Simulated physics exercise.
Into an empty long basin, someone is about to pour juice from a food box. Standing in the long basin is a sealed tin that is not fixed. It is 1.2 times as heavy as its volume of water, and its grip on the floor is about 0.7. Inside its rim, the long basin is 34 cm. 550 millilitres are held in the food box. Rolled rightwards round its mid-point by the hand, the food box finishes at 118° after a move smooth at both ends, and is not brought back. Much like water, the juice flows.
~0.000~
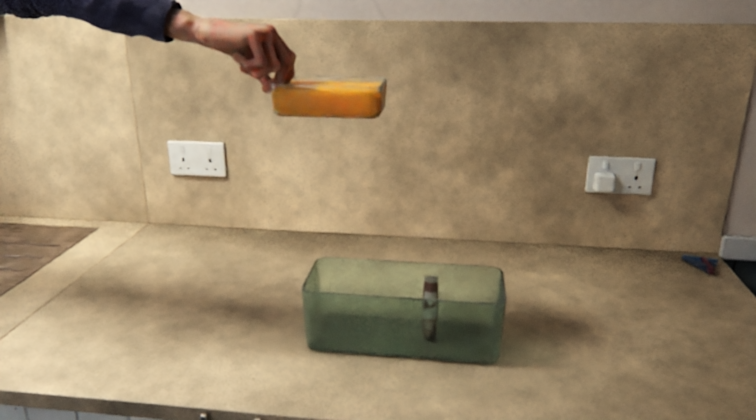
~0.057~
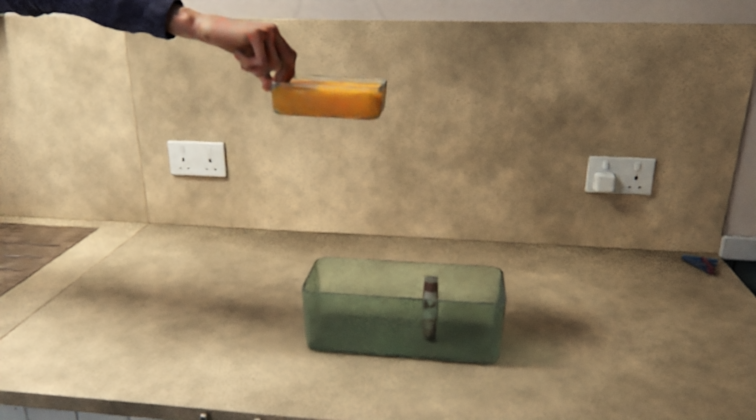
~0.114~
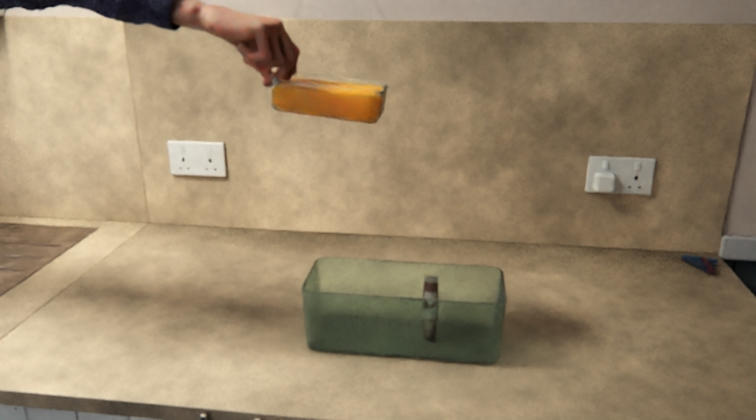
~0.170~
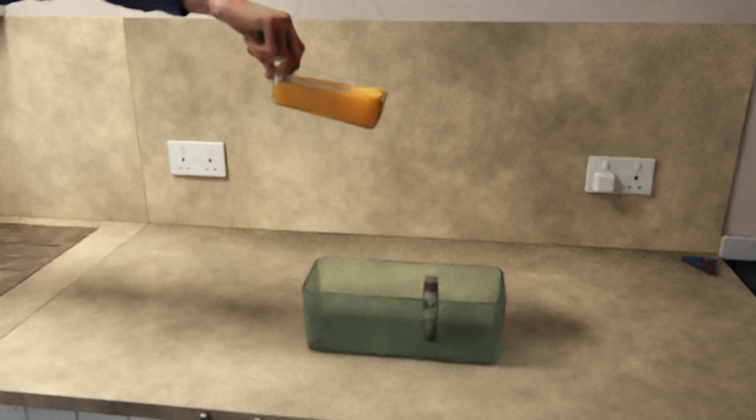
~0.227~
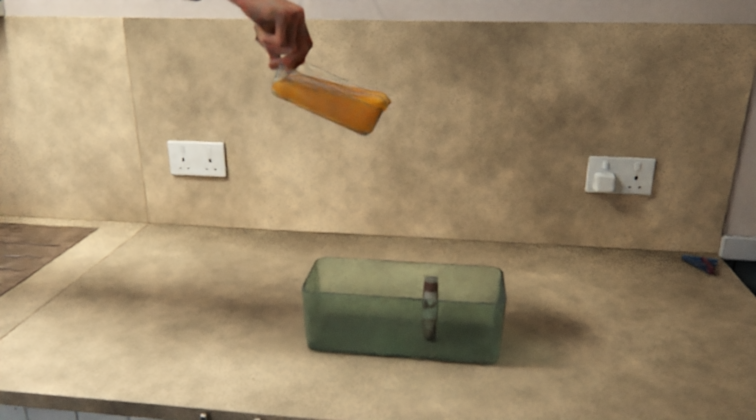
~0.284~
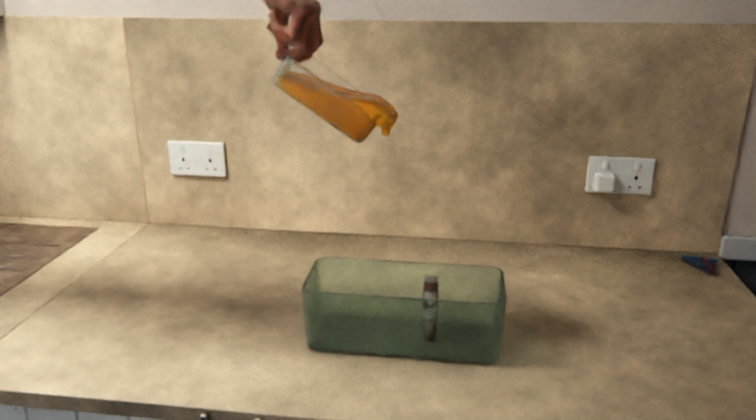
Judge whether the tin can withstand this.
I expect it will stay vertical.
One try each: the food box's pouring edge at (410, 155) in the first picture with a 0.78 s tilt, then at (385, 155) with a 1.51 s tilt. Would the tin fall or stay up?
Run one: It does not tip. Run two: It does not tip.
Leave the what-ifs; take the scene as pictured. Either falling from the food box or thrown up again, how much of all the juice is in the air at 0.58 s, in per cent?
Near 70 per cent at that time.
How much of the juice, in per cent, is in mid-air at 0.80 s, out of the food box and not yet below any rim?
Roughly 9 %.
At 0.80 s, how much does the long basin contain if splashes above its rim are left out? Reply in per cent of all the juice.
Looks like about 78 % of the whole amount.
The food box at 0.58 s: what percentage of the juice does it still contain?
Roughly 2 per cent.
Then, 0.58 s in, the tilt is 100° and 2 per cent is still to pour; the tin stands where it began.
Then, 0.80 s in, the tilt is 118° and 0 per cent is still to pour; the tin stands where it began.
Then, 1.03 s in, the tilt is 118° and 0 per cent is still to pour; the tin stands where it began.
Then, 1.28 s in, the tilt is 118° and 0 per cent is still to pour; the tin stands where it began.
Finally, the tin stands where it began.
